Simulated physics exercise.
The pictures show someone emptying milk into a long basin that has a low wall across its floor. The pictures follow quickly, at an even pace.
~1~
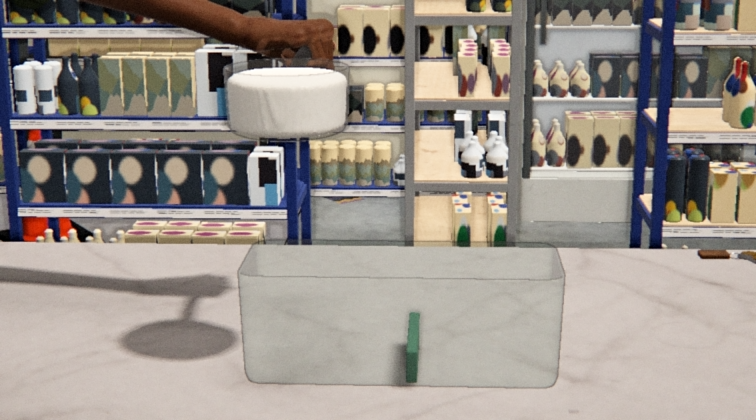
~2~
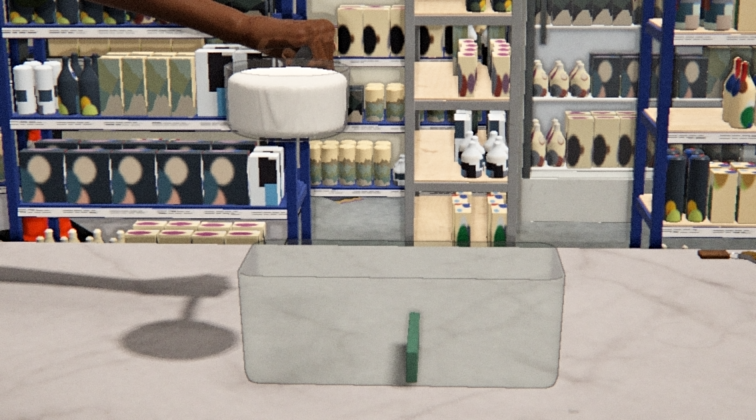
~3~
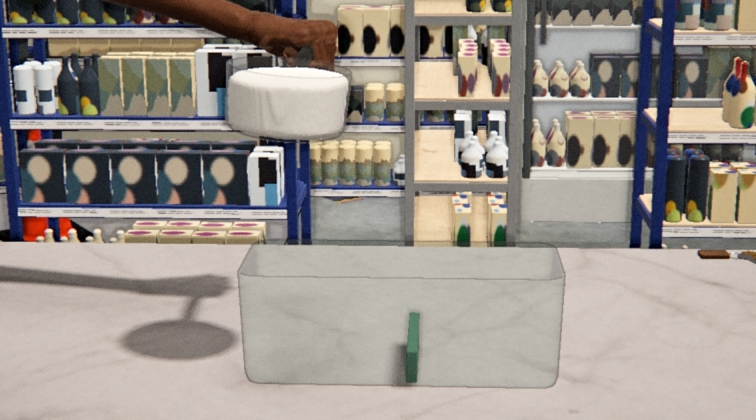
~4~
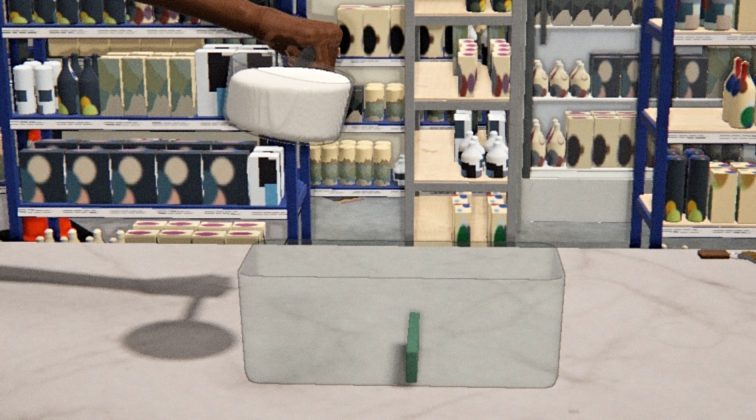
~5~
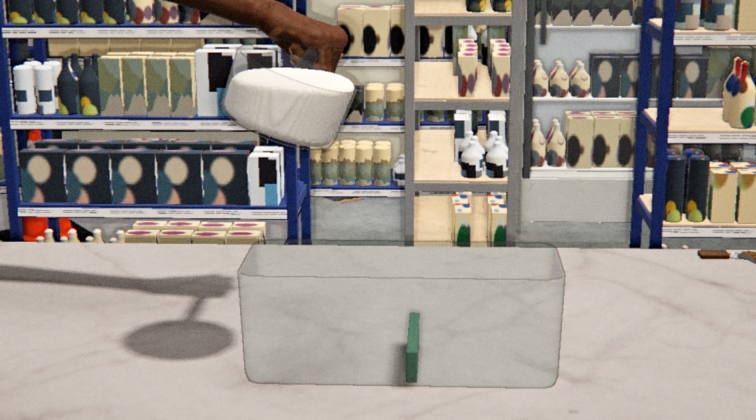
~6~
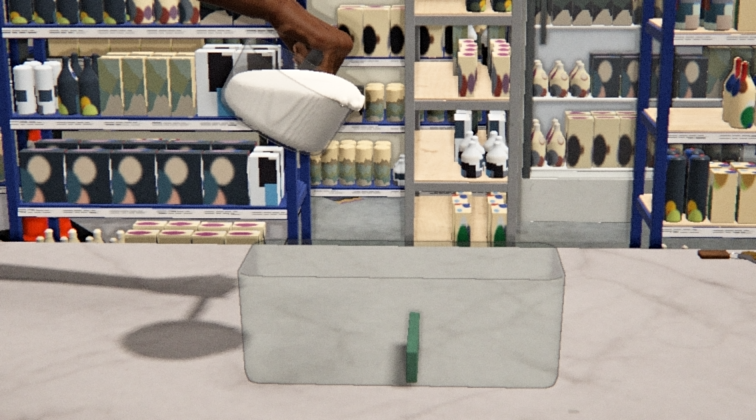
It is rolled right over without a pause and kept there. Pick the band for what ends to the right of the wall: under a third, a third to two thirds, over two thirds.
In the end between a third and two thirds is right of the wall.
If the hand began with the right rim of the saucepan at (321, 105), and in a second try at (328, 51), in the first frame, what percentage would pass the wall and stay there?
Roughly 10 per cent, and 35 per cent.
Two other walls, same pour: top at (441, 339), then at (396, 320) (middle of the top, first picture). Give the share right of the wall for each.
About 25 and 70 per cent.
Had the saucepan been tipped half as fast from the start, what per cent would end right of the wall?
Near 60 %.
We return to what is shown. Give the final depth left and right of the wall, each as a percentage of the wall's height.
Left: 40 %. Right: 60 %.
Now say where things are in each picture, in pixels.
In the first picture, it leans 0°; its right rim is at (348, 69); the milk meets the walls at (229, 76) and (346, 76); the long basin's rim runs from (246, 259) to (560, 262); the wall's top is at (413, 333).
In the second picture, it leans 1°; its right rim is at (349, 71); the milk meets the walls at (230, 76) and (346, 77).
In the third picture, it leans 6°; its right rim is at (350, 75); the milk meets the walls at (231, 75) and (348, 79).
In the fourth picture, it leans 12°; its right rim is at (353, 83); the milk meets the walls at (232, 75) and (351, 80).
In the fifth picture, it leans 21°; its right rim is at (354, 93); the milk meets the walls at (233, 76) and (355, 85); 1 per cent is over the edge.
In the sixth picture, it leans 31°; its right rim is at (354, 104); the milk meets the walls at (229, 78) and (355, 96); 5 per cent is over the edge.
A moment on, the saucepan is tipped on its side and 30 per cent is still to pour, 5 is left of the wall and 14 right of it.
Next, the saucepan is tipped on its side and 7 per cent is still to pour, 27 is left of the wall and 55 right of it.
Then the saucepan is tipped on its side and 1 per cent is still to pour, 39 is left of the wall and 55 right of it.
Later the saucepan is tipped on its side and 0 per cent is still to pour, 43 is left of the wall and 55 right of it.
Finally, 44 per cent lies left of the wall, 55 right of it and 2 outside.
